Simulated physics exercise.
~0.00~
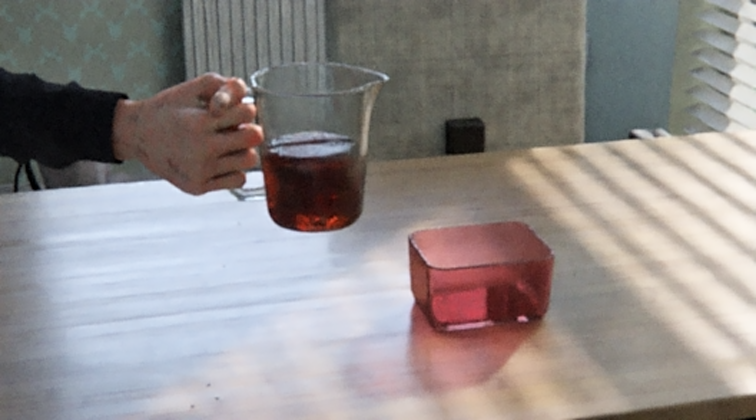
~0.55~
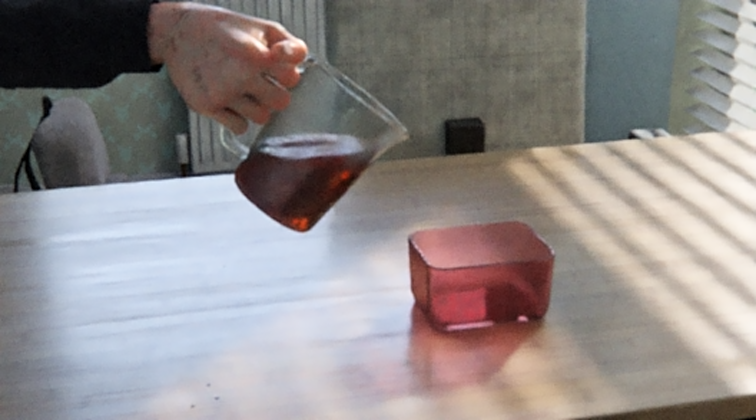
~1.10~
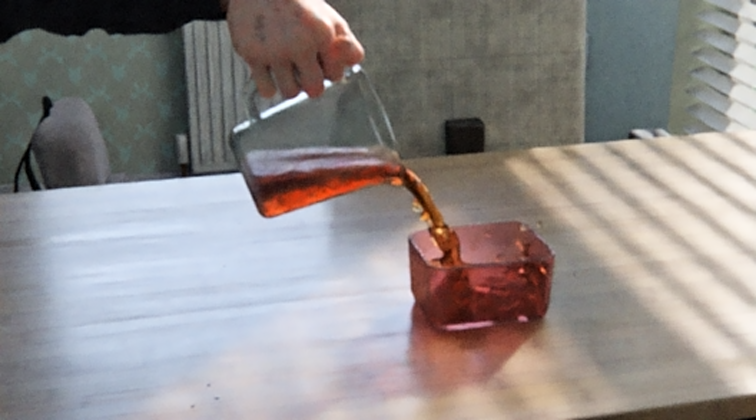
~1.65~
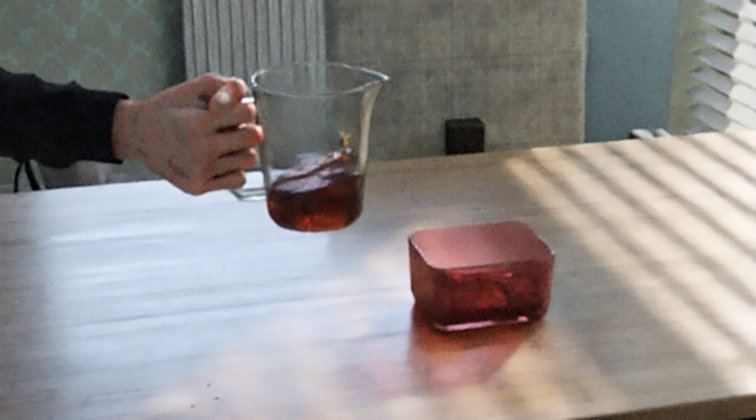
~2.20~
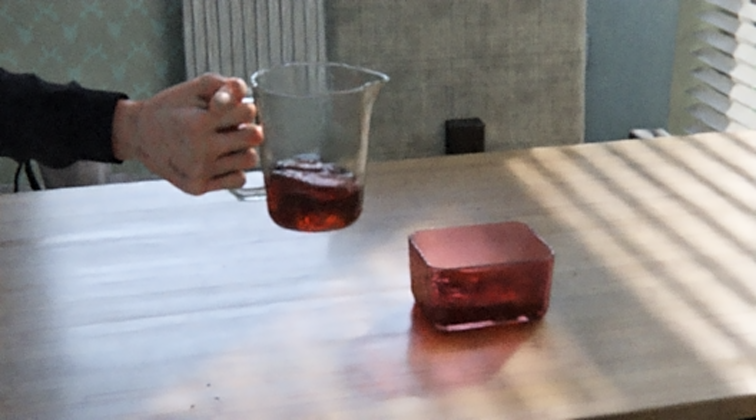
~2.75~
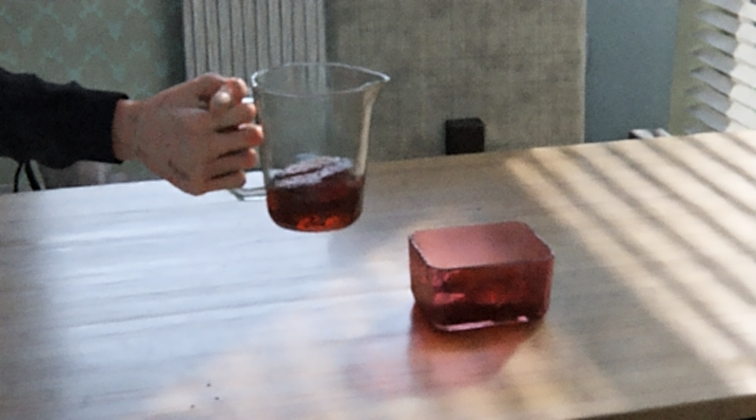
At a wooden table striped with sunlight, a hand held a glass pitcher of dark reddish tea, gradually tipped it to pour some into a pink see-through box, then brought it upright, leaving tea in both as the liquid settled.
